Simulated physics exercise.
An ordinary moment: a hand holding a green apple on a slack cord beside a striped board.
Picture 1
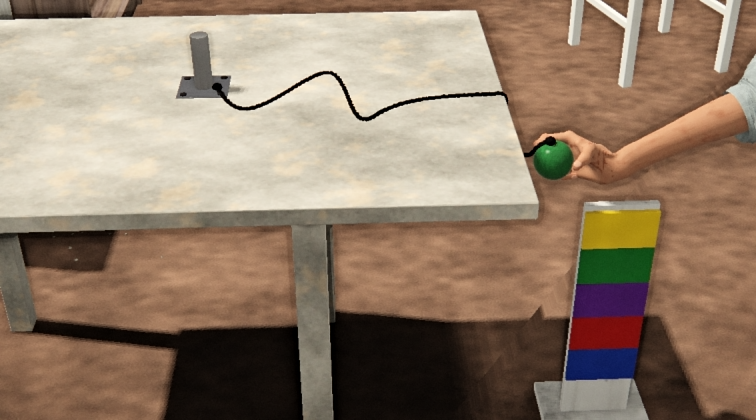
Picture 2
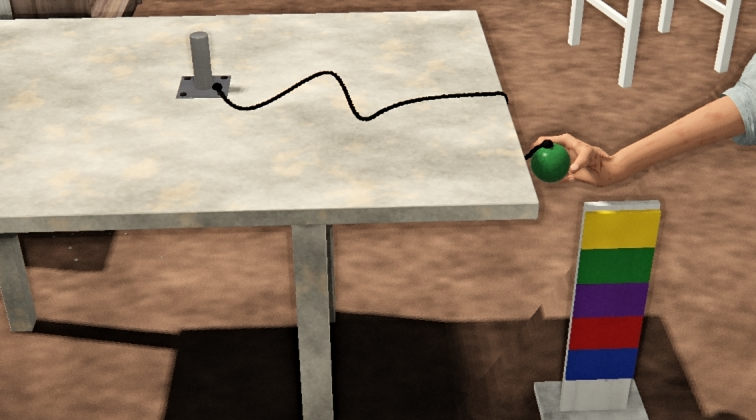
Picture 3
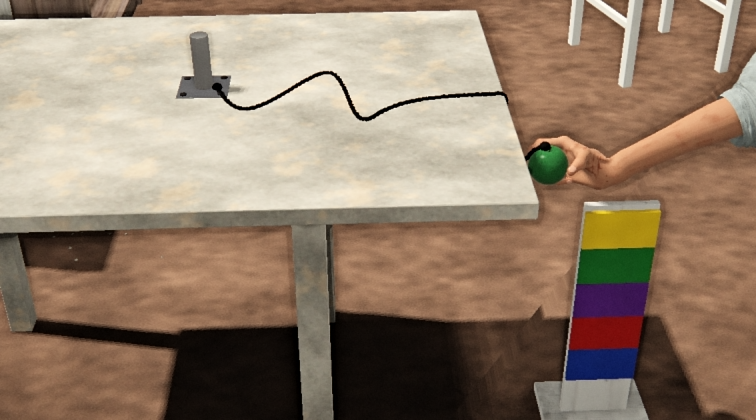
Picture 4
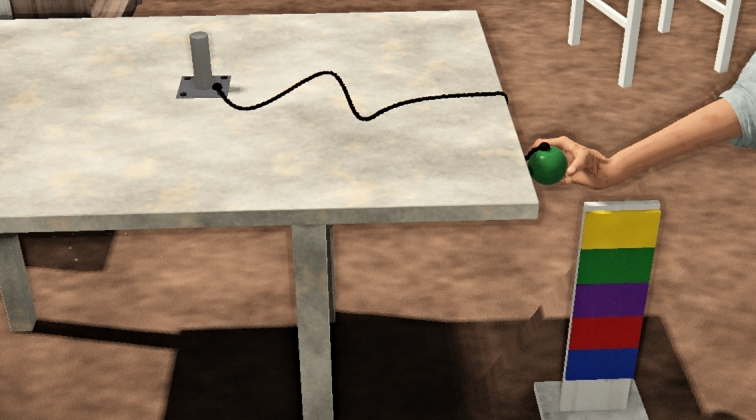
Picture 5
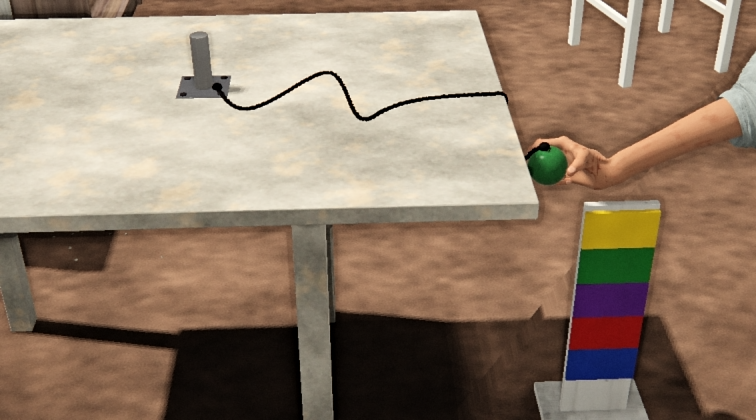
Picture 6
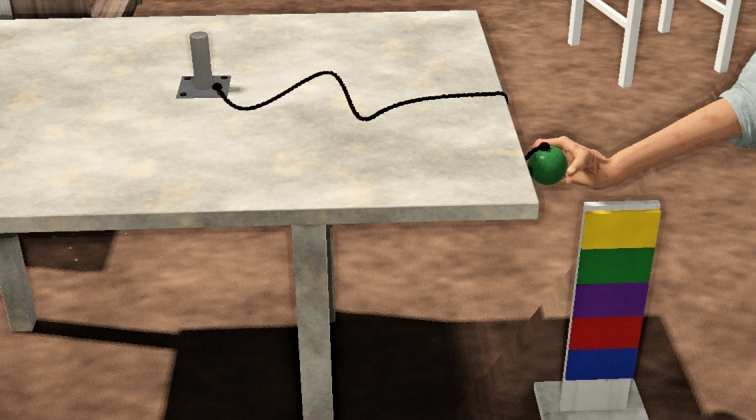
A hand holds a green ball on a slack black cord, barely shifting left.
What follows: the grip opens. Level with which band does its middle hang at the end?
The cord holds its middle at red.
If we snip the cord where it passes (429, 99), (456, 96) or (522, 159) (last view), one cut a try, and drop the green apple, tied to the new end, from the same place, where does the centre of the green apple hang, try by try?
Near (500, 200), (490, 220) and (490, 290).
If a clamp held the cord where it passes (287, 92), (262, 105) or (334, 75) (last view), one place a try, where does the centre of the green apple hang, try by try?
Try by try, around (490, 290), (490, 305) and (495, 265).
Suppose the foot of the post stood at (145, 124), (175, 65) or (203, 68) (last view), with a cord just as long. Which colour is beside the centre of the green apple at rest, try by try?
It would be purple; purple; red.
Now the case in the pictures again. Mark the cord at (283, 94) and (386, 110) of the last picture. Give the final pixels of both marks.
The first at (328, 89), the second at (503, 130).
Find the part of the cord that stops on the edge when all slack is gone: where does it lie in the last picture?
At (360, 118), roughly.
Soon after, apple near (490, 300); level with purple.
After that, apple near (480, 322); level with red.
In the end, apple near (485, 328); level with red. At red.
